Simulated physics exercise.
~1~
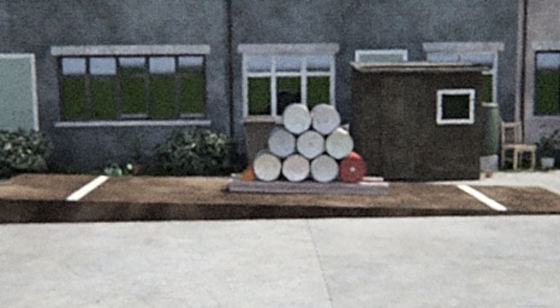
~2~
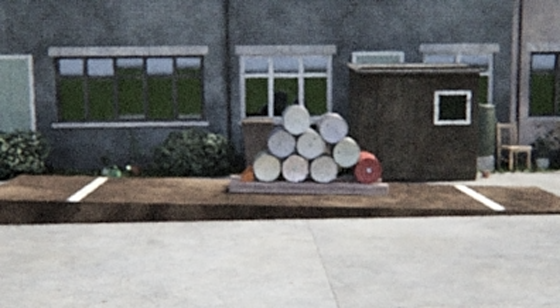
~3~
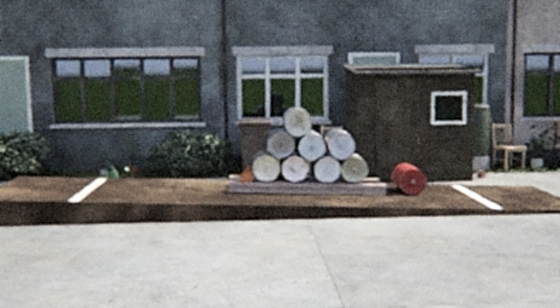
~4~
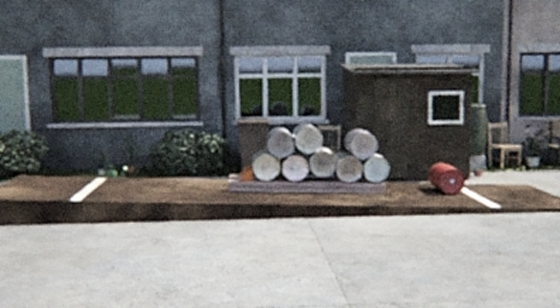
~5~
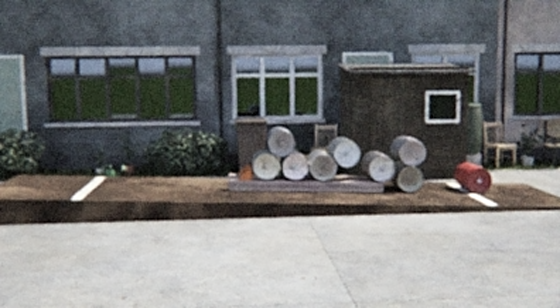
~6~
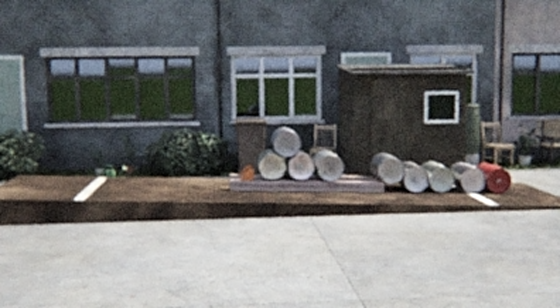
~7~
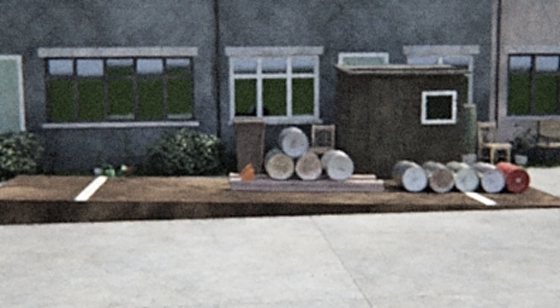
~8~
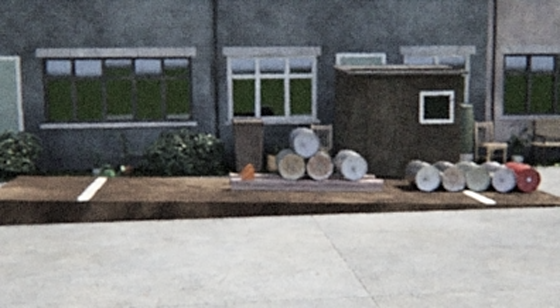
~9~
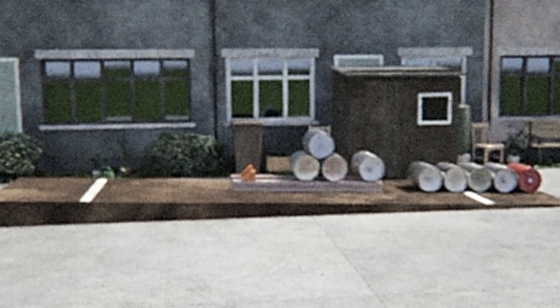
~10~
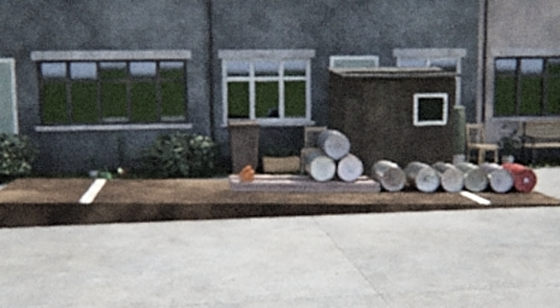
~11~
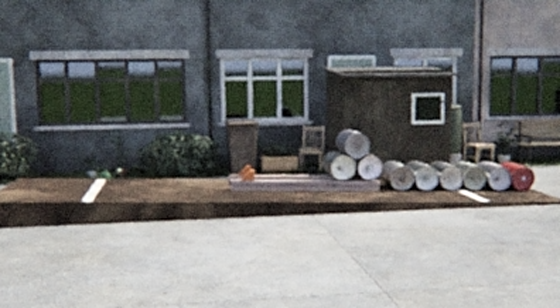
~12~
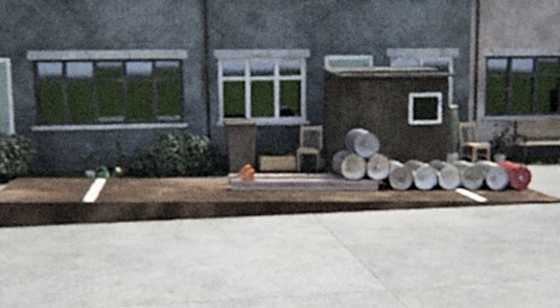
A red barrel at the right end of a stacked pile rolls off the low platform to the right as the pale barrels collapse and several follow it, and it settles past the right white line with a row beside it while a few remain by the platform's right end.
